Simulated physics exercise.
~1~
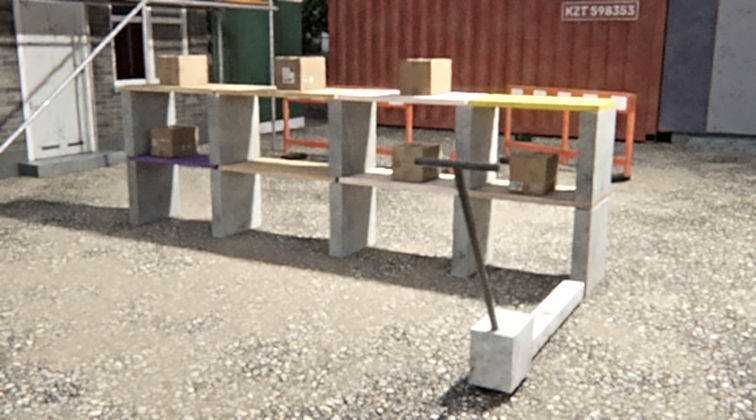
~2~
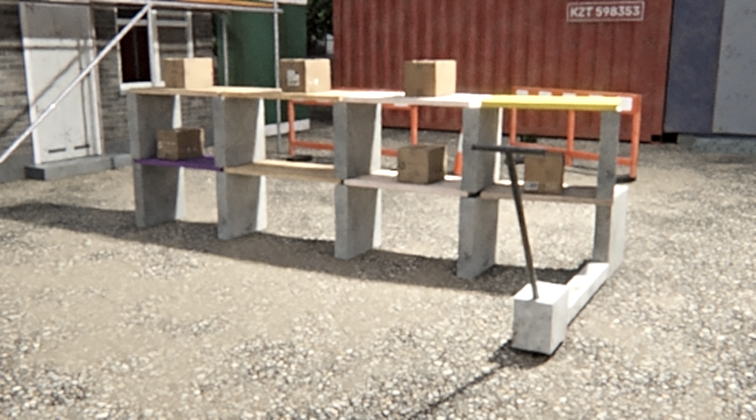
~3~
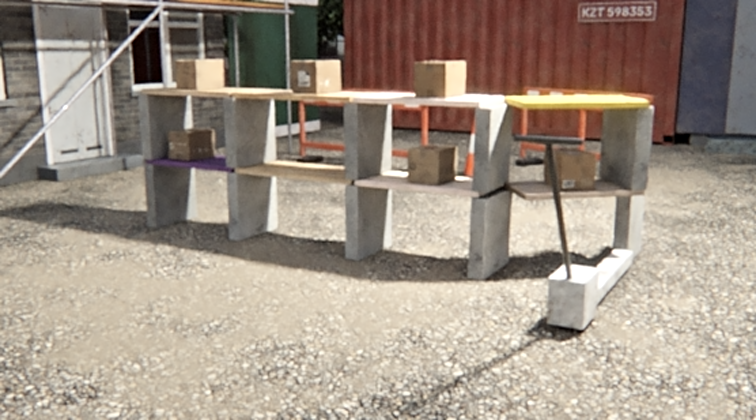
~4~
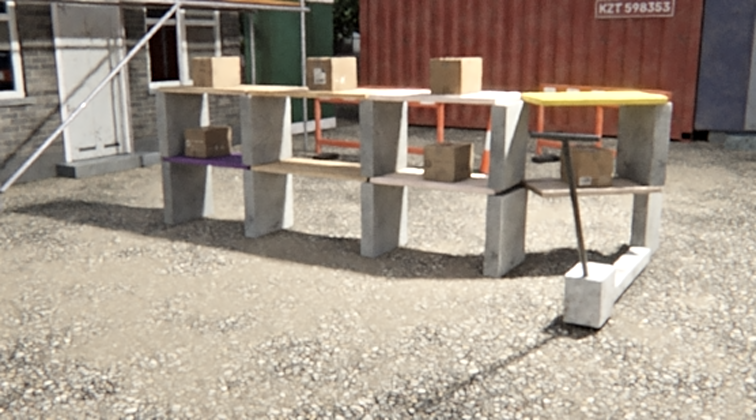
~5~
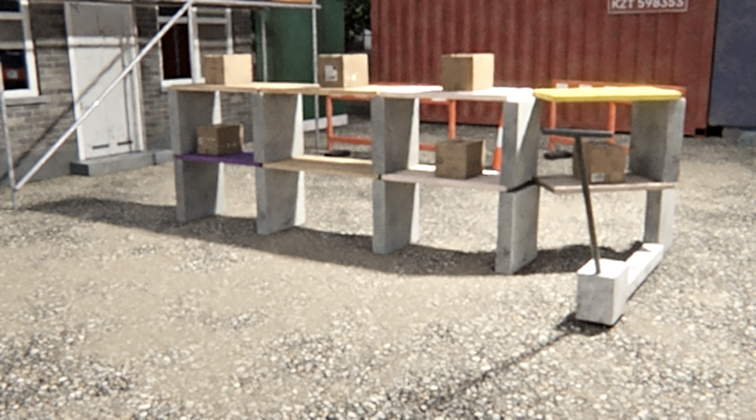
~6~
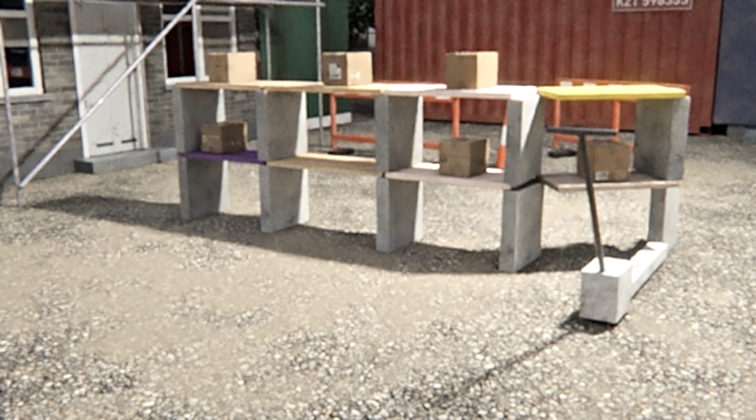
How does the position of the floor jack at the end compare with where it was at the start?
At the start the jack is nearer the viewer and further left, in front of the right-hand end of the shelving. By the end it is further right and further back in the view, closer in to the shelving.
